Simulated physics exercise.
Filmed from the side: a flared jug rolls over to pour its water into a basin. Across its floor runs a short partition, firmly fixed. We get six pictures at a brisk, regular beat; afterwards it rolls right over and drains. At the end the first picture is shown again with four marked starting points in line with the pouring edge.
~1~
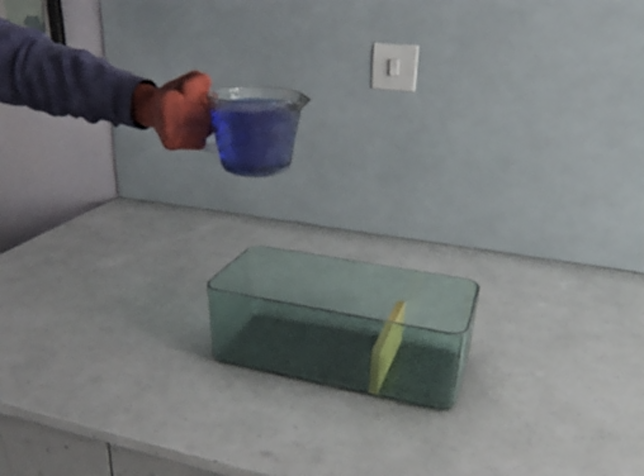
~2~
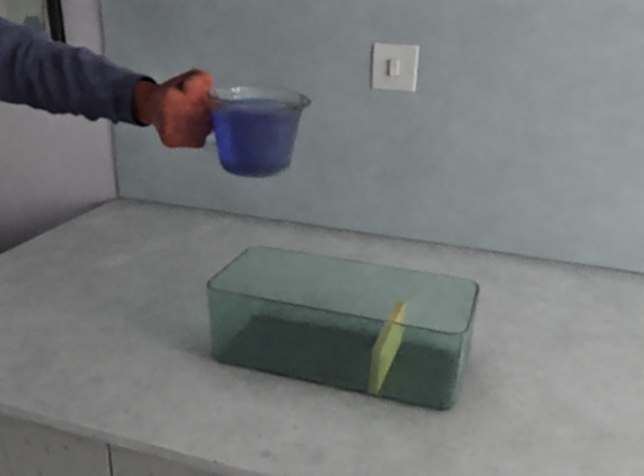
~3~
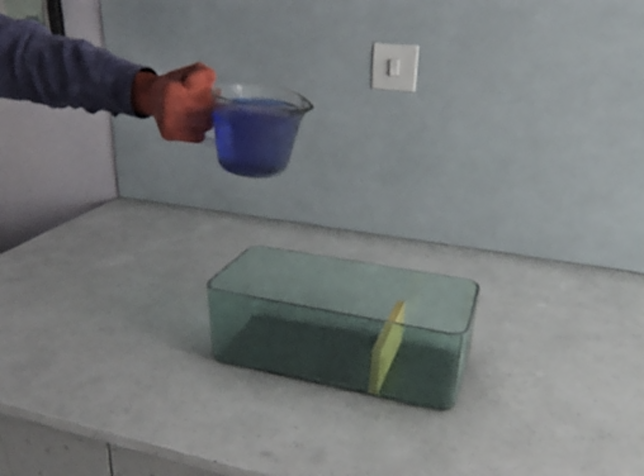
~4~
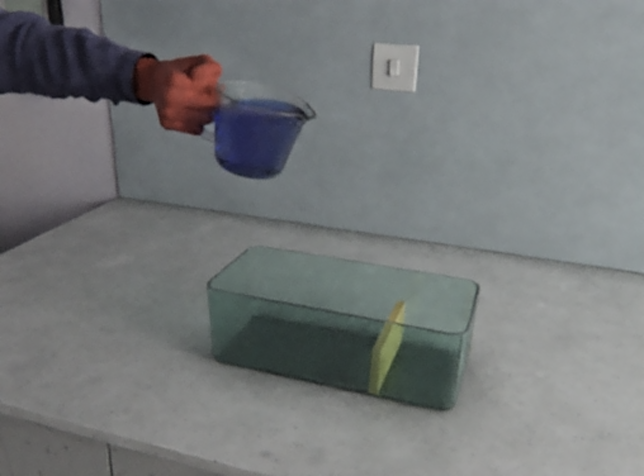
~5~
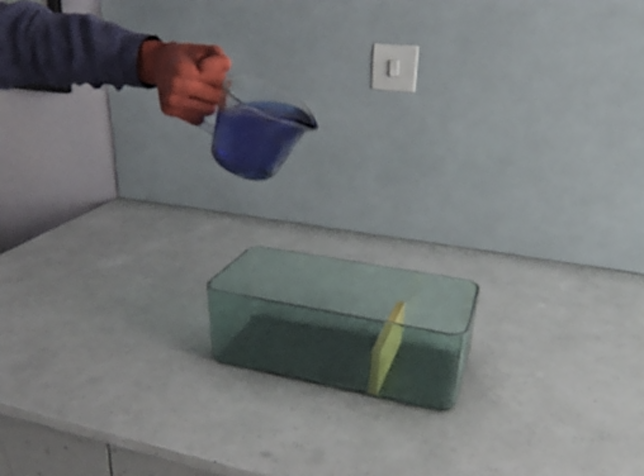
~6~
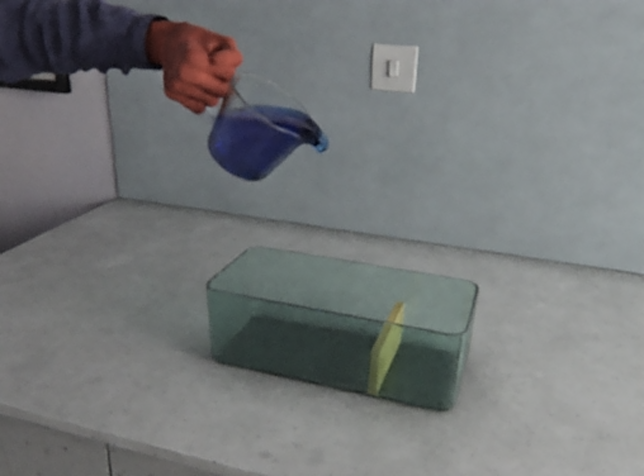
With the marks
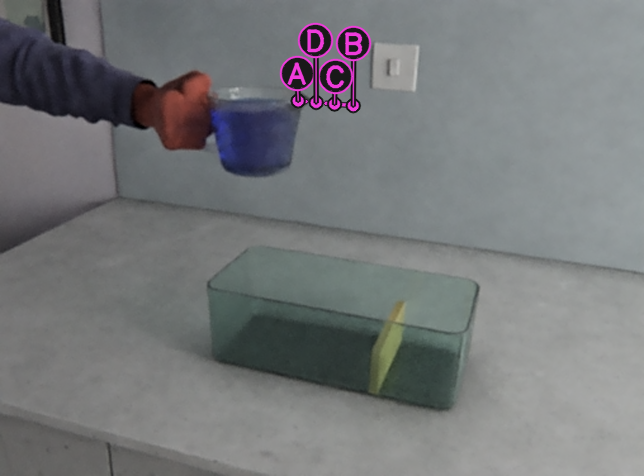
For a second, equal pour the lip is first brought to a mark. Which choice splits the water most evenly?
Spot B.
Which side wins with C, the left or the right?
More ends on the left.
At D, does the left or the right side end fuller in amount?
The left one.
On the marked copy, A at (298, 100); B at (353, 105); C at (334, 104); D at (316, 102).
With A, about 93 % ends left of the wall and 4 % right of it; 3 % is lost outside.
With B, about 48 % ends left of the wall and 49 % right of it; 3 % is lost outside.
With C, about 78 % ends left of the wall and 17 % right of it; 5 % is lost outside.
With D, about 92 % ends left of the wall and 3 % right of it; 5 % is lost outside.
